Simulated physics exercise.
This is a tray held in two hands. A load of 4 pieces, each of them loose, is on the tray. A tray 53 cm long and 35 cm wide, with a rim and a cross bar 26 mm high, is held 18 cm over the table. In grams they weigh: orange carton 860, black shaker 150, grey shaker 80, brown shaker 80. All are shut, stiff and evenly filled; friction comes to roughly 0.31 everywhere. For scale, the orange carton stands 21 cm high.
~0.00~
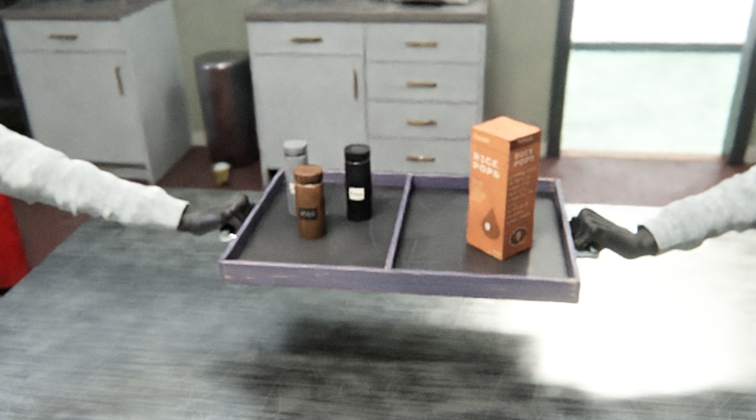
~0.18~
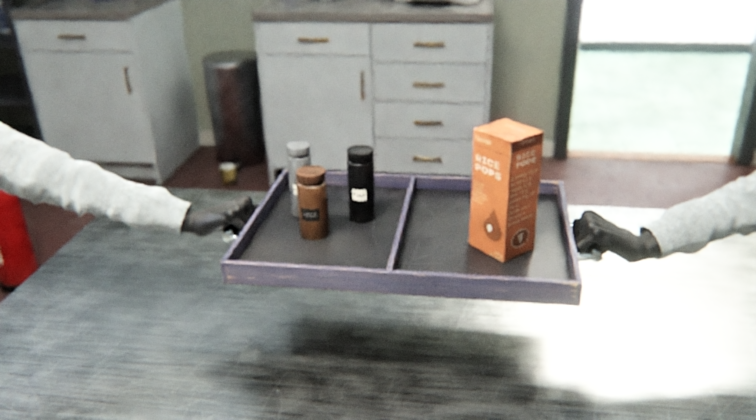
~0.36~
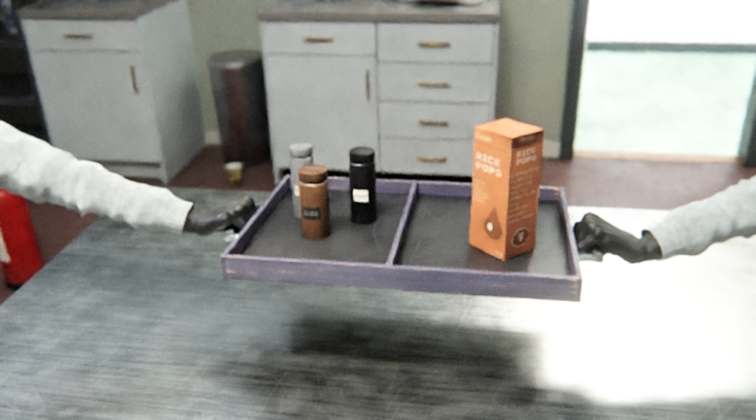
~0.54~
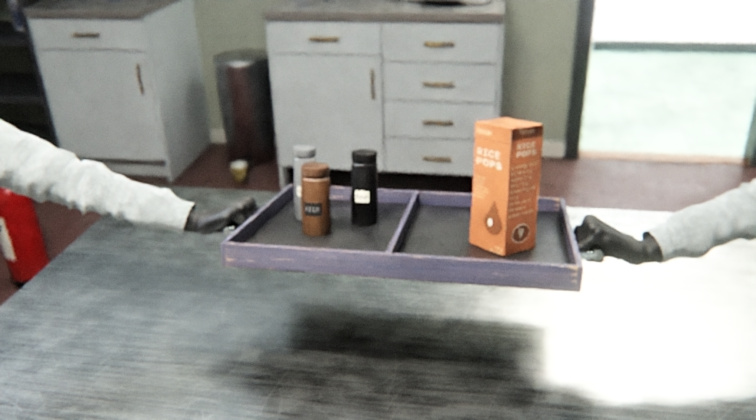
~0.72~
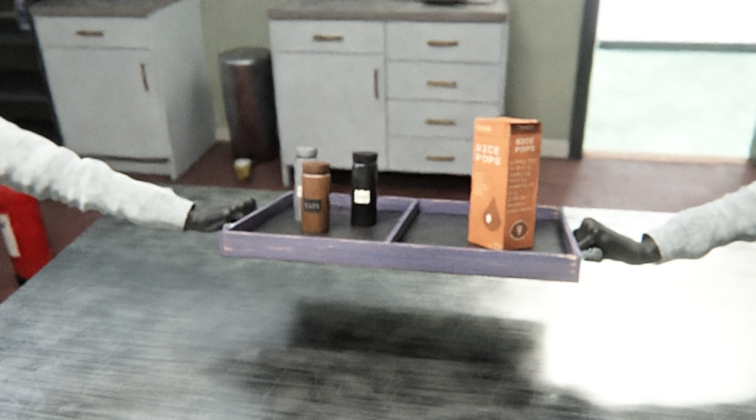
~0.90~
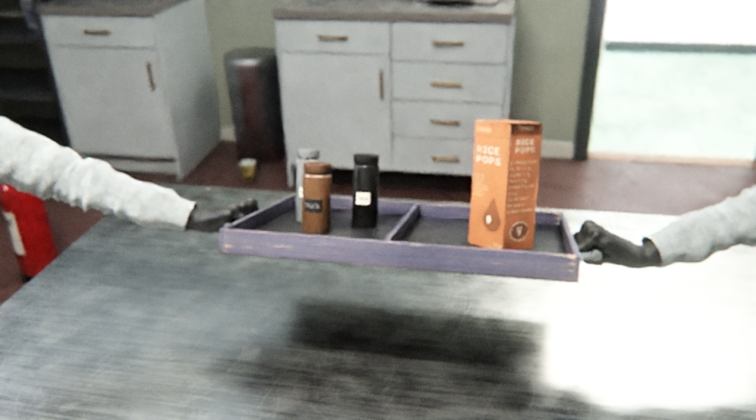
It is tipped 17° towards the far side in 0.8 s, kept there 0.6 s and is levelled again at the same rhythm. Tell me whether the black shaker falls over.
The black shaker is still upright.
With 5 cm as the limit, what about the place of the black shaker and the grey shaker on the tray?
The black shaker holds its spot; the grey shaker leaves its spot.
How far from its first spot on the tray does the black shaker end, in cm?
Some 0 cm.
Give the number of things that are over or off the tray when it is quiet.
In all, 1.
After 1.30 s, tilt 17°, far edge down; grey shaker on its side.
After 1.80 s, tilt 12°, far edge down; grey shaker tipped 74° from how it sat; orange carton slid 3 cm.
At rest (2.8 s), tipped over on the tray, grey shaker; the other 3 in place, give or take 5 cm. In the last view, black shaker near (363, 187).
